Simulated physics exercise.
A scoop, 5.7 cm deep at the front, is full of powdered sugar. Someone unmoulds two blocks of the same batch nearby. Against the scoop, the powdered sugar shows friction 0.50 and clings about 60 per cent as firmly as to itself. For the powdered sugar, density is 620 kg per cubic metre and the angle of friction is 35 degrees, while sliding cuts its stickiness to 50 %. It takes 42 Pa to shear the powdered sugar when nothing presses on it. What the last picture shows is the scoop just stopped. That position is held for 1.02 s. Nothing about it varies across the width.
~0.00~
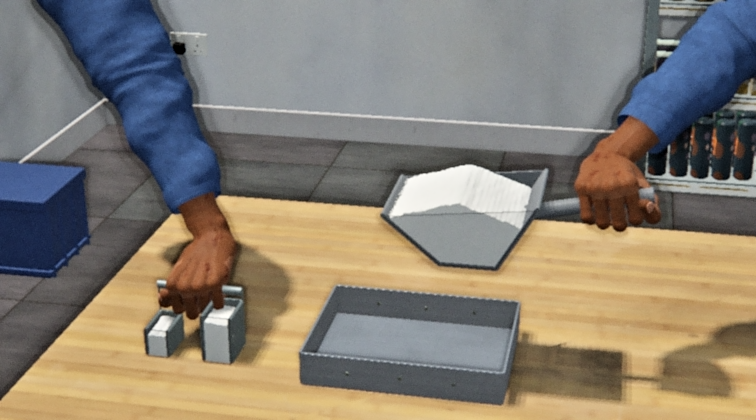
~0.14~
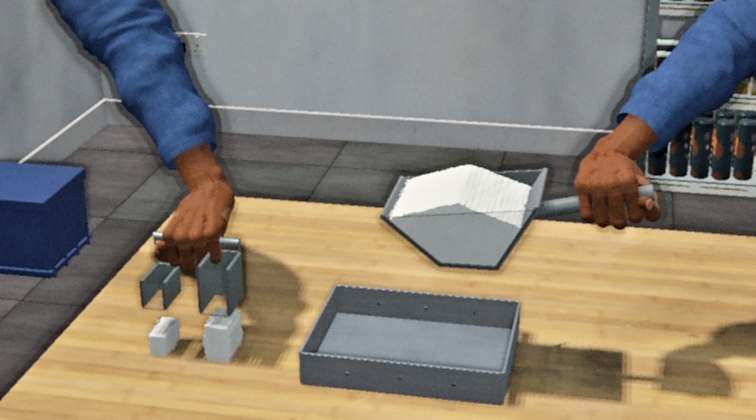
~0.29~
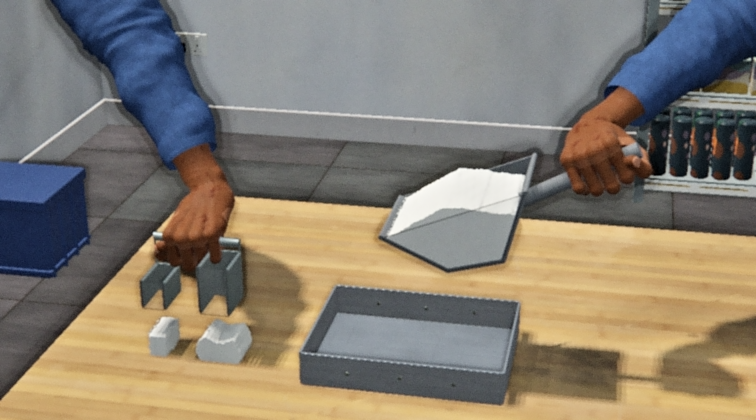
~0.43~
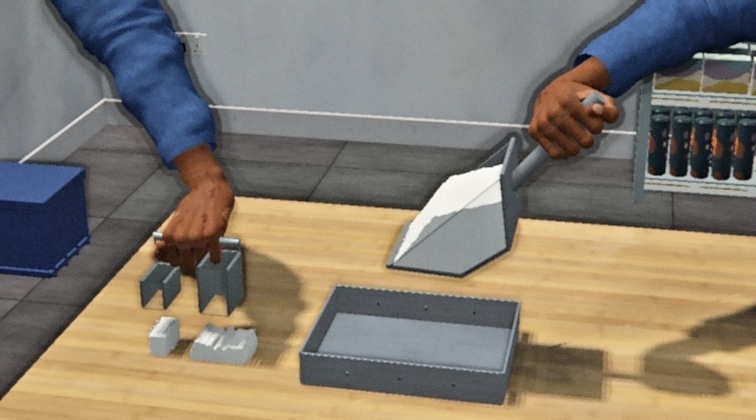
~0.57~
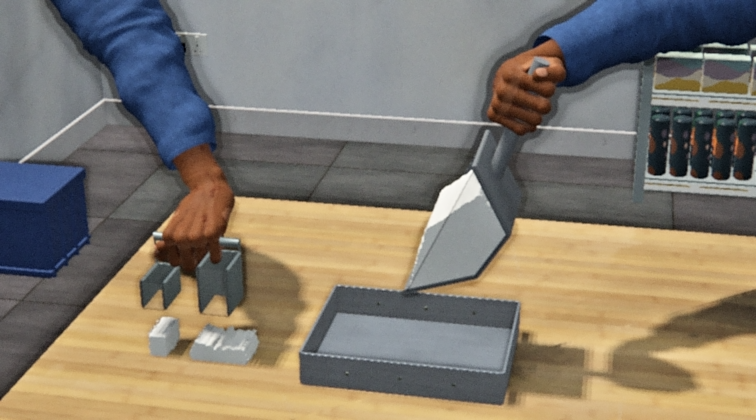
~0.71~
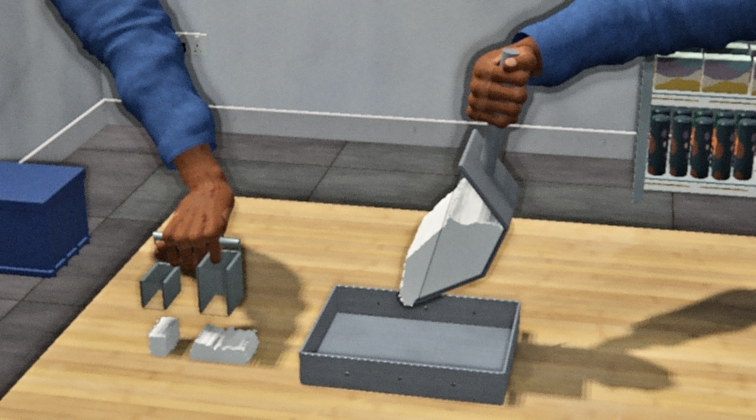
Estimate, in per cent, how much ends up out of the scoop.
I would say close to 76 percent ends outside.
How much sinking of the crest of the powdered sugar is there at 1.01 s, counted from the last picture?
By my estimate, near 2.0 cm.
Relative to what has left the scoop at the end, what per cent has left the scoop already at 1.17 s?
About 90 %.
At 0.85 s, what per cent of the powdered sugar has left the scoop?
Near 35 per cent then.
After 0.85 s, the scoop is at 68 degrees and 37 % has left it.
After 1.01 s, the scoop is at 68 degrees and 58 % has left it.
After 1.17 s, the scoop is at 68 degrees and 66 % has left it.
After 1.33 s, the scoop is at 68 degrees and 70 % has left it.
After 1.74 s, the scoop is at 68 degrees and 76 % has left it.
